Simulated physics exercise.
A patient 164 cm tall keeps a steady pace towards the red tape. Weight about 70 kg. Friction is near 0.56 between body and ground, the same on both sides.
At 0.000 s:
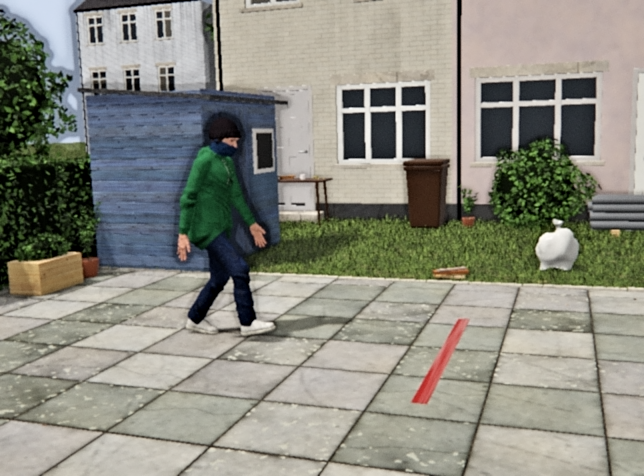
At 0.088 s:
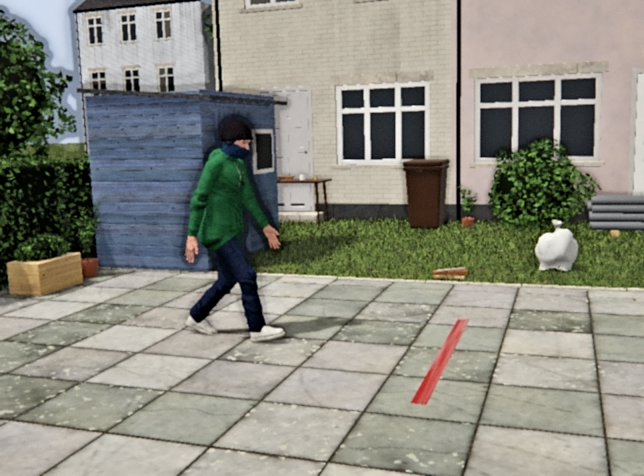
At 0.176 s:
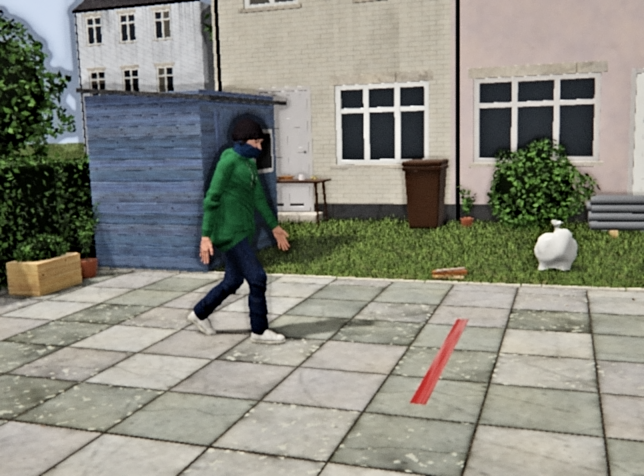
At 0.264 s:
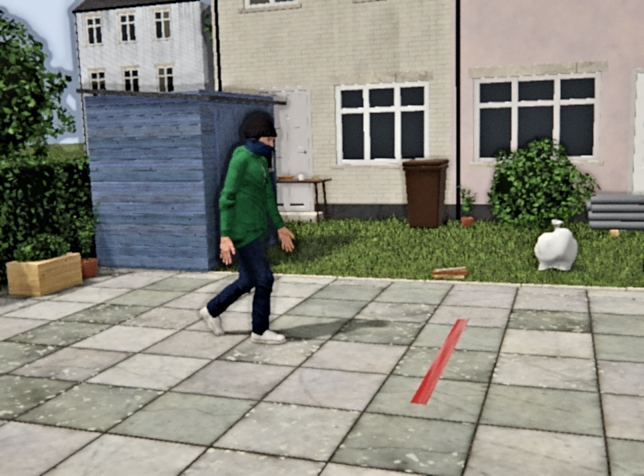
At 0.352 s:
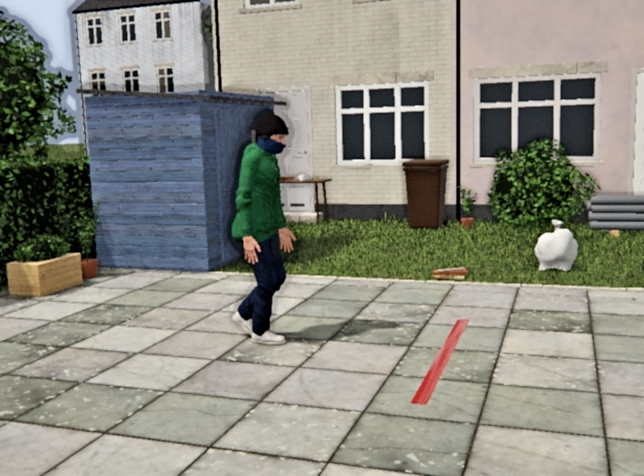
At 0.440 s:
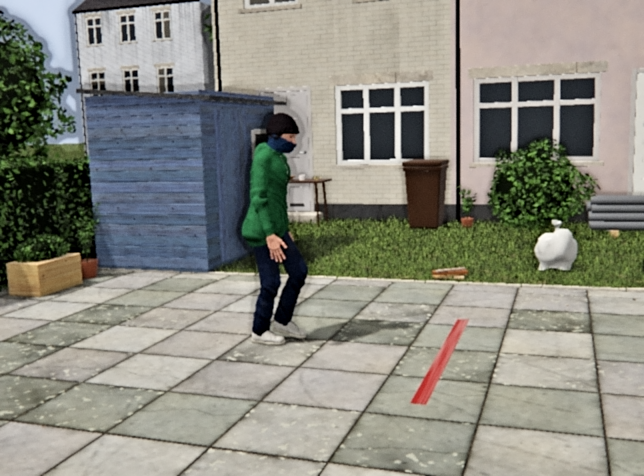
A person in a green top and dark hat walks slowly right across a paved patio.
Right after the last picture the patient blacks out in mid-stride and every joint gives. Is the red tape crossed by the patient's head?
The patient's head halts before the red tape.
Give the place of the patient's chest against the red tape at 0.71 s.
Some 95 cm short of it.
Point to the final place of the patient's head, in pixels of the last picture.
At about (385, 317).
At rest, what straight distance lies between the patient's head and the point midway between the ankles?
Some 30 cm apart.
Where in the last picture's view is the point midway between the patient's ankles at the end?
Around (345, 327).
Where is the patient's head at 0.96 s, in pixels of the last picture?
Around (366, 282).
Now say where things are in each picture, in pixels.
Patient's head (219, 145), patient's chest (213, 182), red tape (441, 368), in the first frame.
Patient's head (230, 147), patient's chest (224, 185); 10 cm walked, in the second frame.
Patient's head (242, 147), patient's chest (236, 184); 20 cm walked, in the third frame.
Patient's head (254, 144), patient's chest (248, 182); 29 cm walked, in the fourth frame.
Patient's head (266, 142), patient's chest (259, 180); 38 cm walked, in the fifth frame.
Patient's head (276, 141), patient's chest (269, 180), red tape (440, 368); 46 cm walked, in the sixth frame.
After 0.71 s the patient's head is 89 cm short of the red tape, near (312, 186) in the last picture's view.
After 0.96 s the patient's head is 54 cm short of the red tape, near (366, 282) in the last picture's view; the patient's chest 80 cm short of the red tape.
After 1.26 s the patient's head is 49 cm short of the red tape, near (385, 317) in the last picture's view.
Final state at 3.3 s, patient's hips stop short of the red tape; patient's head stops short of the red tape; patient's chest stops short of the red tape.
